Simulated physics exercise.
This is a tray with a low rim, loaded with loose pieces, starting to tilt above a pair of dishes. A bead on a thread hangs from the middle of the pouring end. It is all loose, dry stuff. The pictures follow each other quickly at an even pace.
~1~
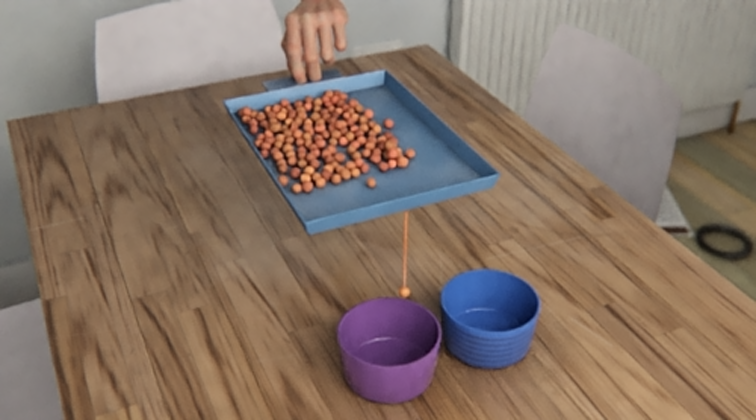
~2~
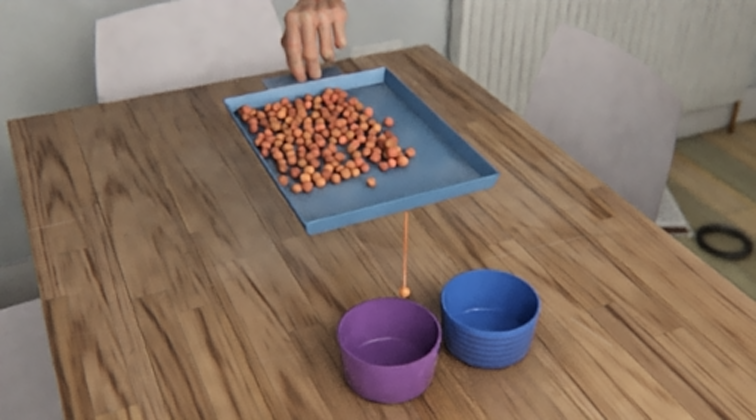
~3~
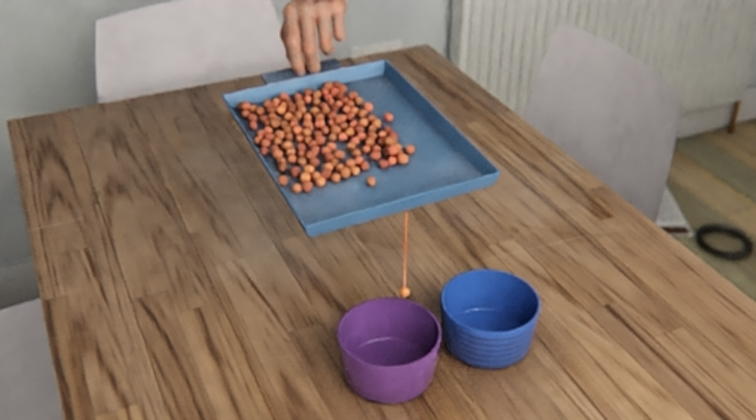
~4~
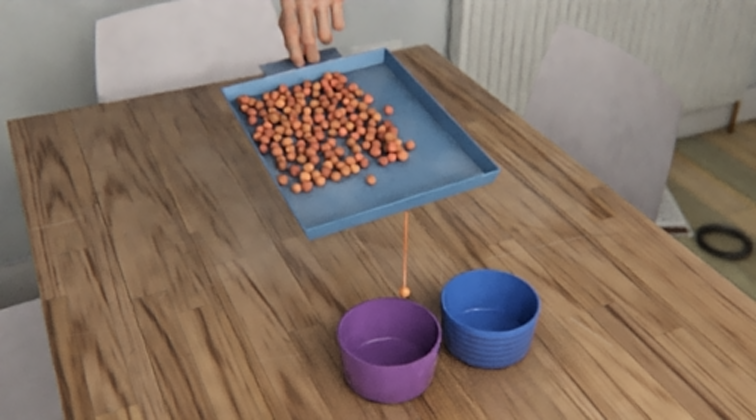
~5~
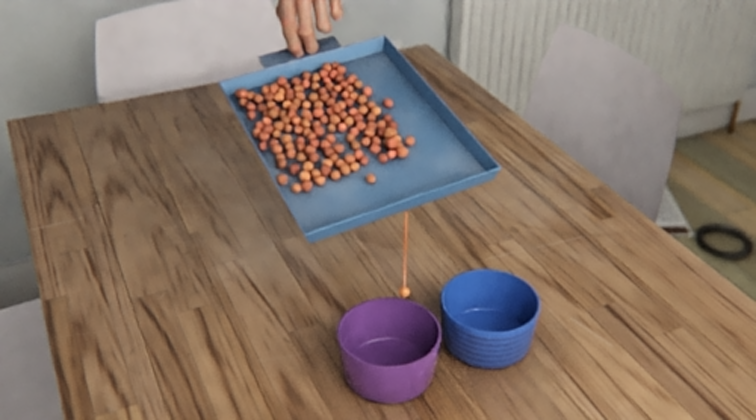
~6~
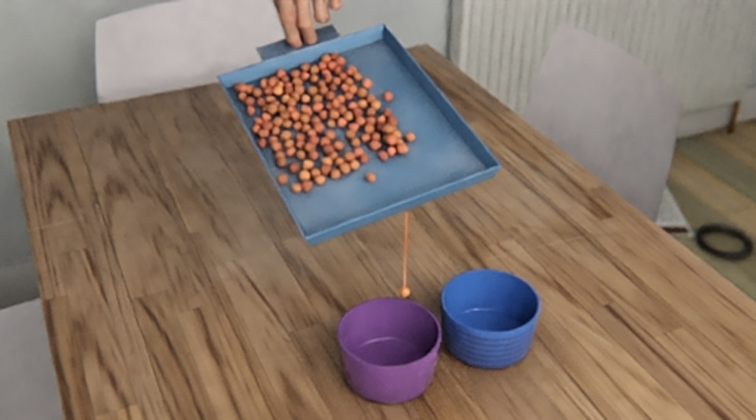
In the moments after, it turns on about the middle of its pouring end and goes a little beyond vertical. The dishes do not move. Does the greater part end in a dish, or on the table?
In the dishes lies under half of it.
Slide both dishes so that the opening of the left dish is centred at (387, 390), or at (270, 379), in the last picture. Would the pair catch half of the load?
One: Less than half. Two: Not half.
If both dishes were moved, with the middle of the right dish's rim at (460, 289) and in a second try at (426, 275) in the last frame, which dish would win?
The first try: Left. The second: The dish on the left.
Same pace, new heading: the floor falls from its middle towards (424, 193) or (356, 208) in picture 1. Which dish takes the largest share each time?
One: The right one. Two: The left-hand dish.
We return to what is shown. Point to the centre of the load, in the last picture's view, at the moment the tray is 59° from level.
Close to (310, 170).
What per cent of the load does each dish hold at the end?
For the left dish some 20 %, for the right dish some 0 %.
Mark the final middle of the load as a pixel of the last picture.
Roughly at (311, 370).
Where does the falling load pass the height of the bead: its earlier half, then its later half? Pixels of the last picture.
Around (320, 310) and then (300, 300).
Soon after the last picture, tray tipped steeply; nearly all on the tray; a stray few outside both.
A little later, tray tipped right over; nearly all on the tray; a stray few in the left dish; a small part outside both.
Later still, tray tipped past a quarter turn; about a quarter in the left dish; most outside both.
At rest, tray tipped past a quarter turn; about a quarter in the left dish; none in the right dish; most outside both.
